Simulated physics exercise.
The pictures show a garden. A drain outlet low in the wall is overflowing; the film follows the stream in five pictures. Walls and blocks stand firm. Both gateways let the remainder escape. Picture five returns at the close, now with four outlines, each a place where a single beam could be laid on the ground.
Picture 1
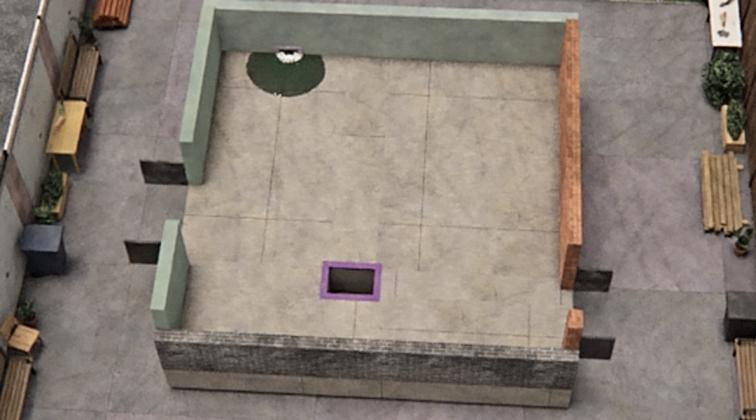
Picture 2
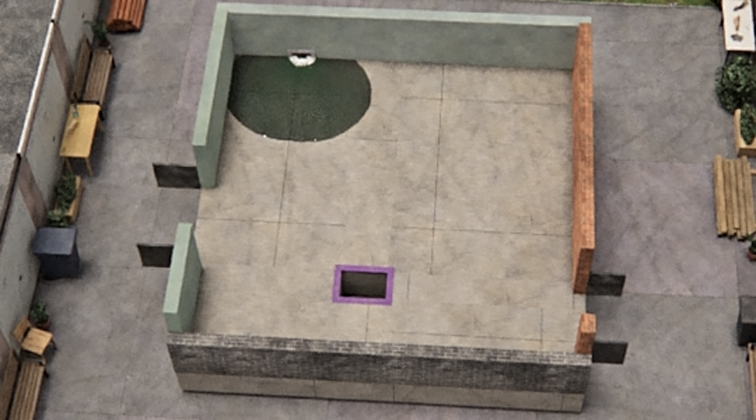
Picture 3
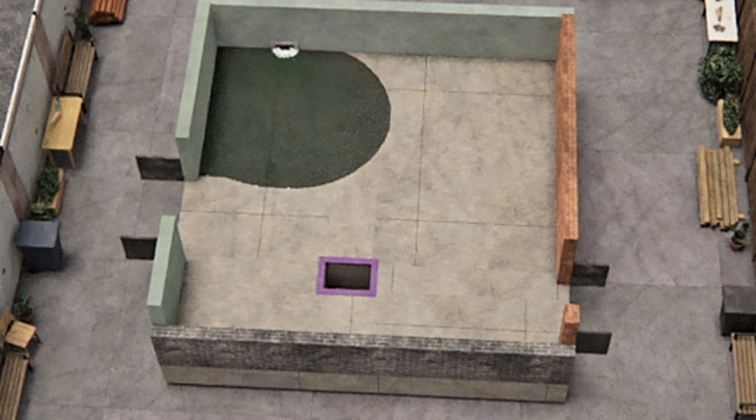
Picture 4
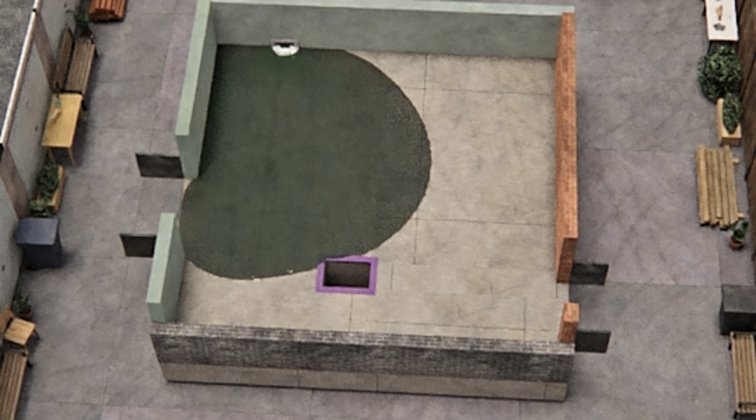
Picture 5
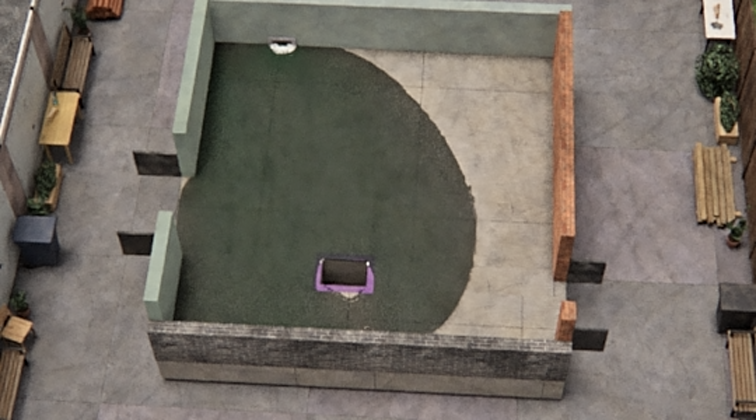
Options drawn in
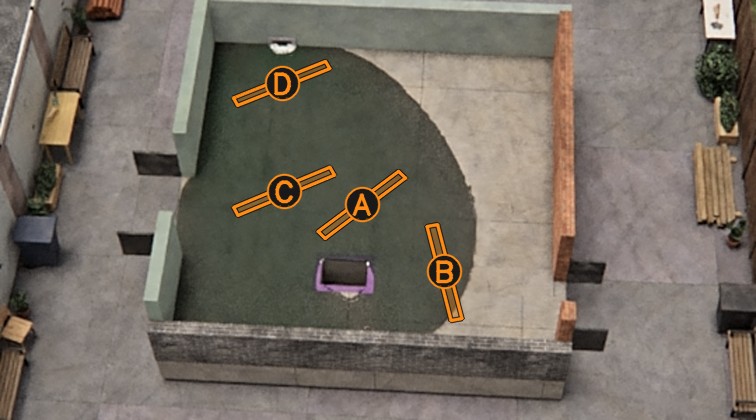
Dark green water spreading from a small outlet at the back wall across a walled courtyard floor, surrounding a purple-edged drain.
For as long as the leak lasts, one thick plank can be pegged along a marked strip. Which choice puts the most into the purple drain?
It is B.
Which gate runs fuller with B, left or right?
More leaves on the right.
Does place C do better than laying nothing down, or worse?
Worse.
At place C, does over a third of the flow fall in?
No.
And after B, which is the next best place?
Here it is place D.
On the marked copy, A from (321, 234) to (402, 174); B from (432, 225) to (456, 319); C from (235, 211) to (332, 171); D from (235, 101) to (327, 65).
With A, about 13 % of the stream runs into the purple drain, about 85 % out by the gates.
With B, about 32 % of the stream runs into the purple drain, about 66 % out by the gates.
With C, about 14 % of the stream runs into the purple drain, about 84 % out by the gates.
With D, about 21 % of the stream runs into the purple drain, about 77 % out by the gates.
